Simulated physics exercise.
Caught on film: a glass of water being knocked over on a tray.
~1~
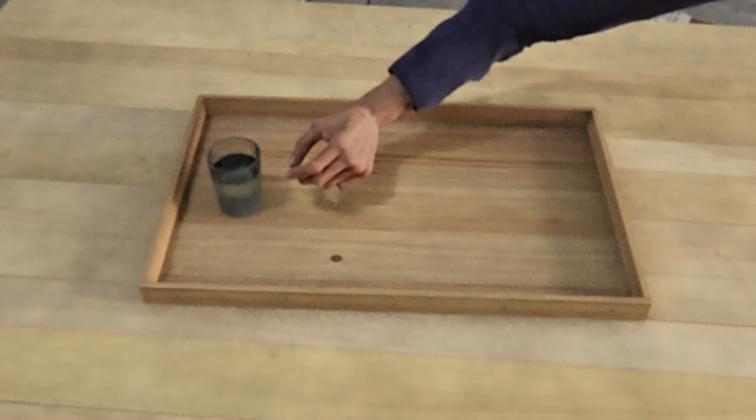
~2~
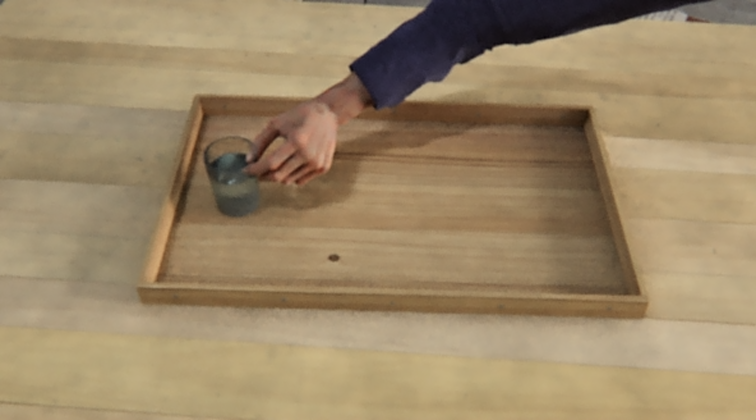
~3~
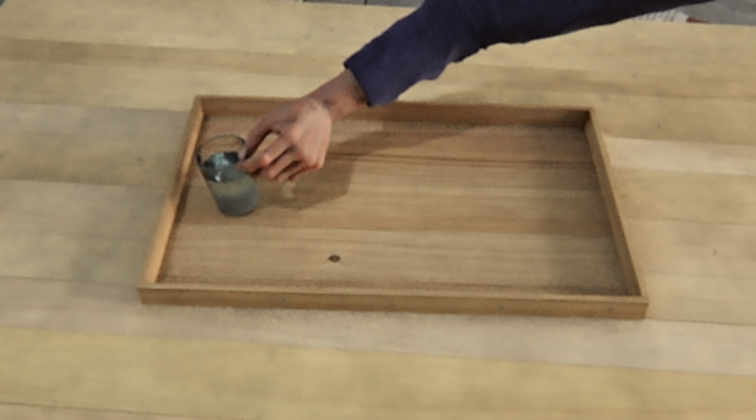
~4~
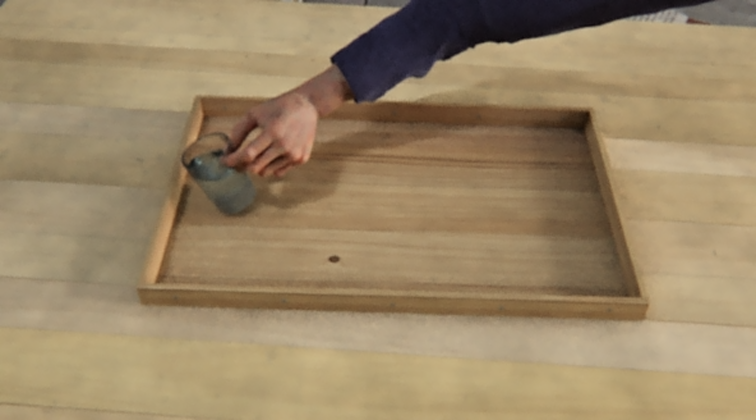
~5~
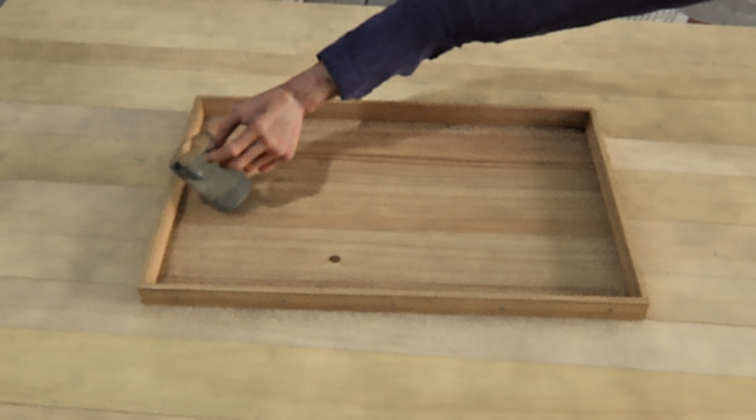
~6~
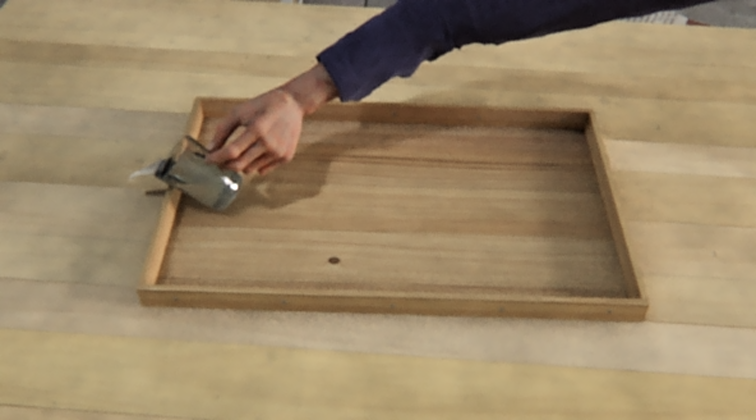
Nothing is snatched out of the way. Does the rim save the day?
The water wets the top as well.
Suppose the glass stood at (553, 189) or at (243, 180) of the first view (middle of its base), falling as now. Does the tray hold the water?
At the first place it stays in the tray, at the second it escapes from the tray.
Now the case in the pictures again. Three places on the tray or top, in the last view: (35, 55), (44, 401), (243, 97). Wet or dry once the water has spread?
First not reached, second dry, third not reached.
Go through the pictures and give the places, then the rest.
In the first picture, it stands upright; glass (237, 178) about two thirds full; tray (389, 289).
The second picture shows the hand pushes it; glass about two thirds full, surface at (233, 169).
The third picture shows the hand pushes it; glass (230, 175) about two thirds full.
The fourth picture shows the hand pushes it; glass (220, 173) tipped 20°; tray (387, 290).
The fifth picture shows the hand pushes it; glass (211, 172) tipped 35°.
In the sixth picture, it is falling; glass (200, 174) tipped 50°.
Soon after, the glass lies across the rim; the puddle covers about as much as a plate; it is on the top, beyond the rim.
Later, the puddle covers about as much as a tray; it is on the top, beyond the rim.
In the end, the puddle covers about as much as a tray; it is on the top, beyond the rim.
